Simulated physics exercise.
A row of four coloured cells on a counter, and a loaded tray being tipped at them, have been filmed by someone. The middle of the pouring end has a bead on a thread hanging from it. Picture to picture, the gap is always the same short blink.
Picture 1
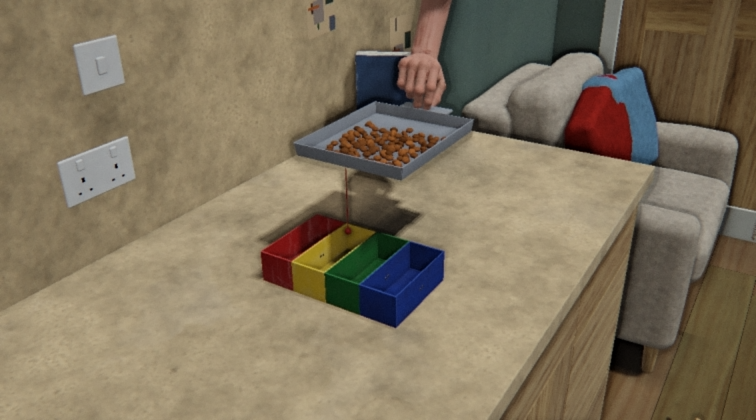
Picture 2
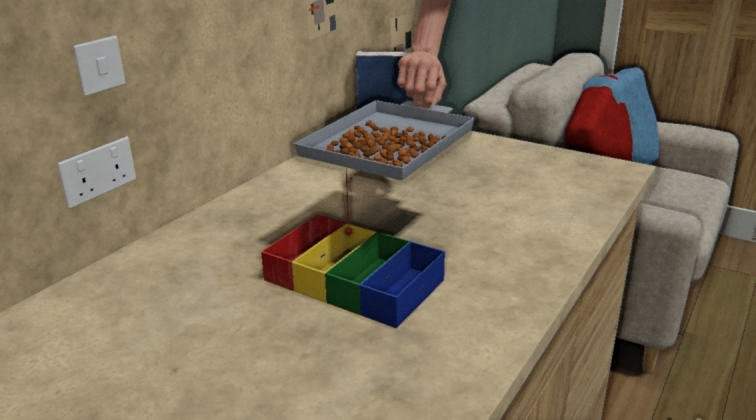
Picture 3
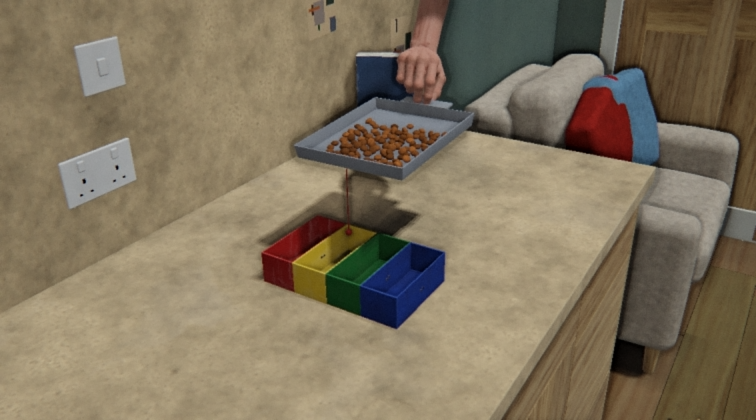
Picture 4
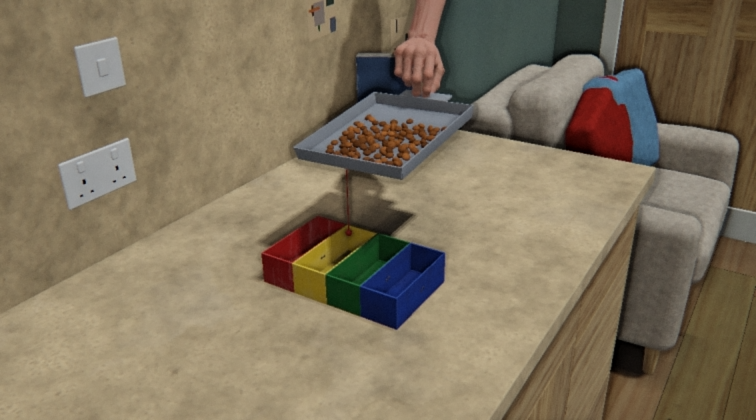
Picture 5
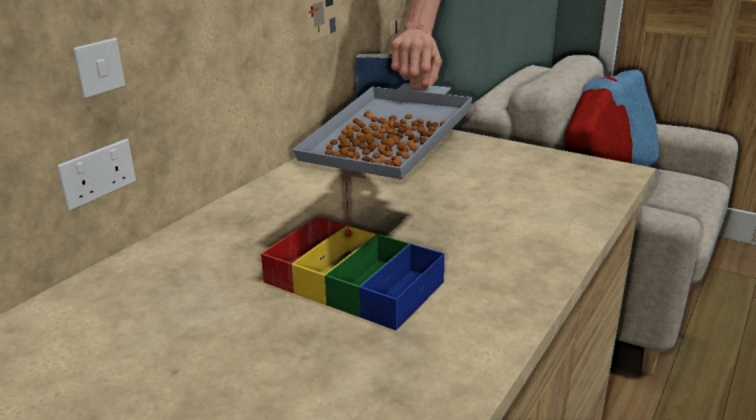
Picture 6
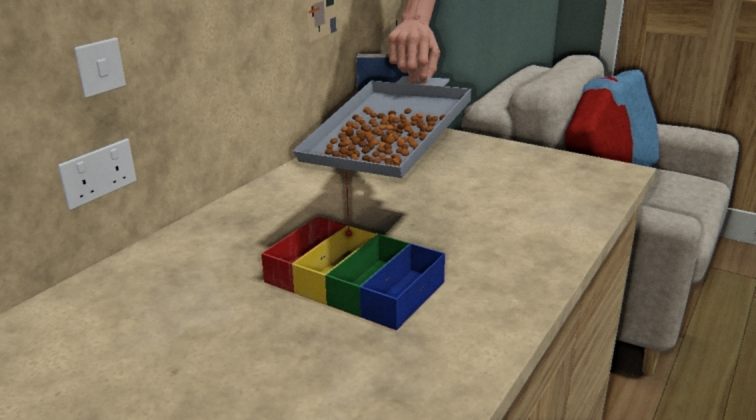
A hand tilted a grey tray of small brown kibble slightly, its left front corner lowest, above a row of red, yellow, green and blue cells that stayed still on the counter.
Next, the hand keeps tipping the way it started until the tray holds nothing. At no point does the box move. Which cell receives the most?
The red one.
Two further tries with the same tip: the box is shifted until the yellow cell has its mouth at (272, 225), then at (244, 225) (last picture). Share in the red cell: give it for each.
Roughly 0 % and 0 %.
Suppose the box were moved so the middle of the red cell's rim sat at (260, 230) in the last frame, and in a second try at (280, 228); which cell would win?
First try: The yellow cell; second try: The yellow cell.
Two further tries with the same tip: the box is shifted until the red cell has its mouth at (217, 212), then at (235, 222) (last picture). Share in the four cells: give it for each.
Close to 70 in a hundred, followed by close to 90 in a hundred.
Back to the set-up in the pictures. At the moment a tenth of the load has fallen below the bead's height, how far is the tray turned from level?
Angle: Approx. 100 degrees.
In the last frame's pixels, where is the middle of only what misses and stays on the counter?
About (243, 275) in the last picture.
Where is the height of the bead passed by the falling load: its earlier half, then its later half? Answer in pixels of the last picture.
I'd place the first part at (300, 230) and the rest at (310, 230).
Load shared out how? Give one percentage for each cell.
About: Red cell 50, yellow cell 20, green cell 0, blue cell 0 per cent.
Soon, tray tipped steeply; nearly all on the tray; a stray few falling or outside the box.
A while on, tray tipped right over; most on the tray; a stray few in the red cell; a small part falling or outside the box.
Towards the end, tray tipped past a quarter turn; about half in the red cell; about a quarter in the yellow cell; a small part in the green cell; about a quarter falling or outside the box.
Finally, tray tipped past a quarter turn; about half in the red cell; about a quarter in the yellow cell; a small part in the green cell; none in the blue cell; about a quarter outside the box.
